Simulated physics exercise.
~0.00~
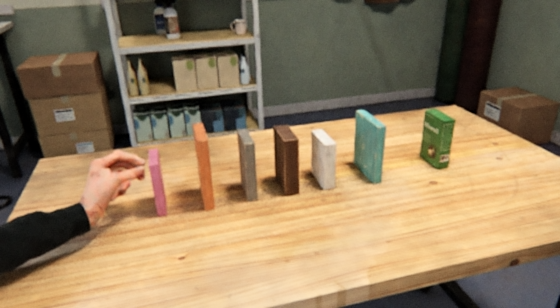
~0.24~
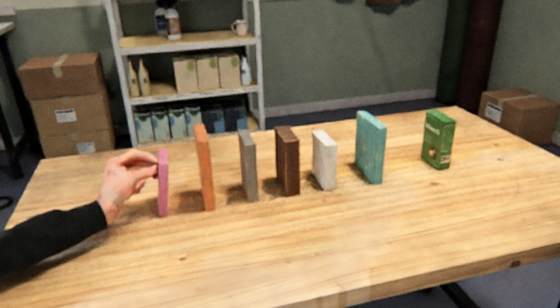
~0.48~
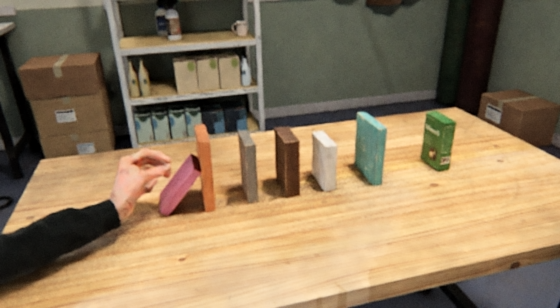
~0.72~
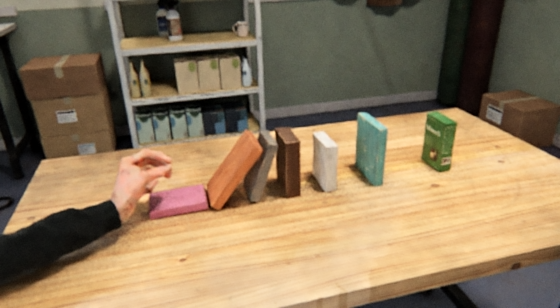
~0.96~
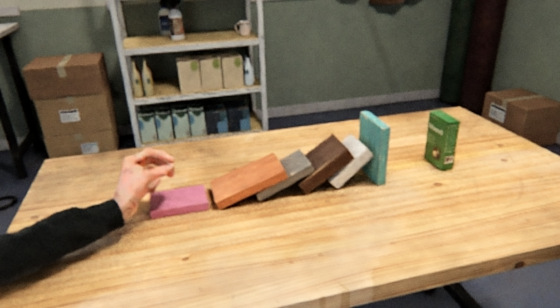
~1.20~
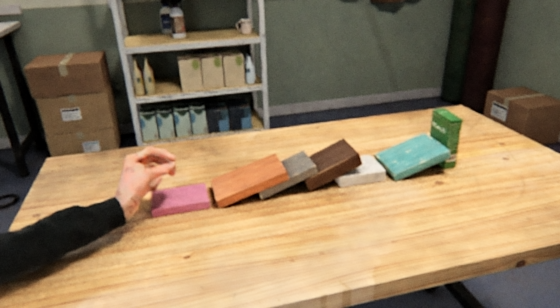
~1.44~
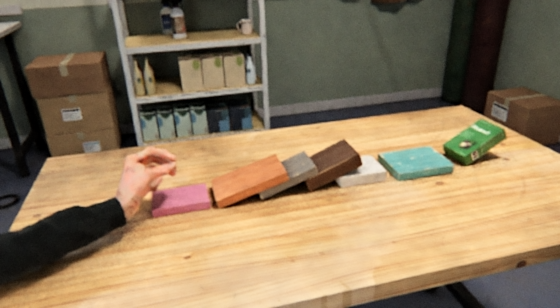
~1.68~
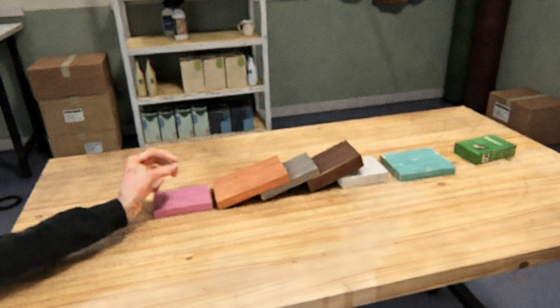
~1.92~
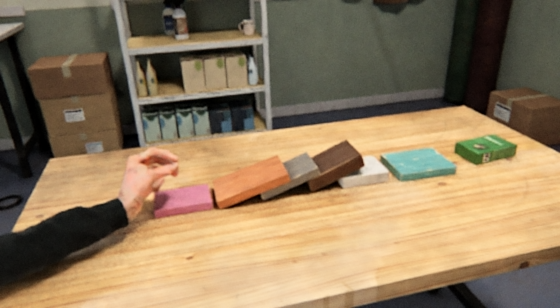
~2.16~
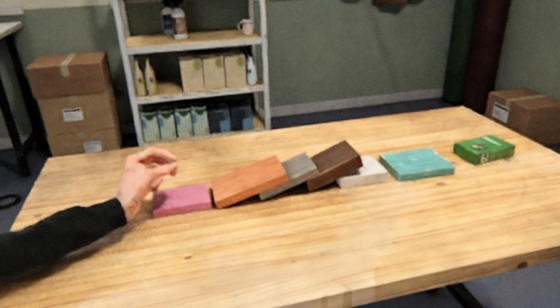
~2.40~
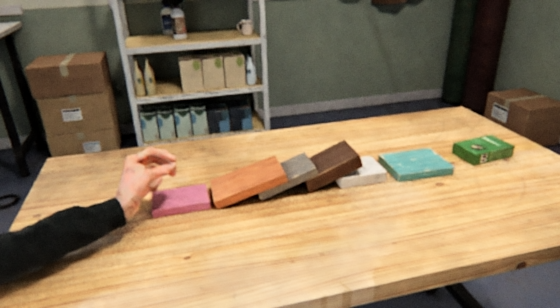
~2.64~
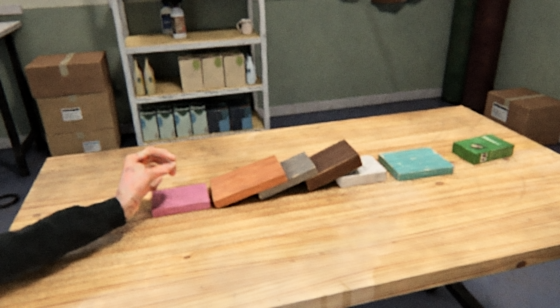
At first, seven blocks and packets stand upright in a spaced row across a wooden table, with a hand beside the pink block at the left end. The hand tips the pink block to the right, and it drops flat after striking the orange block. The hand stays still as the orange block leans into the grey board, and then the brown, white and turquoise blocks topple in turn. The turquoise block knocks over the green packet at the far right. Finally, everything lies toppled, with the orange, grey and brown pieces resting at a slant.
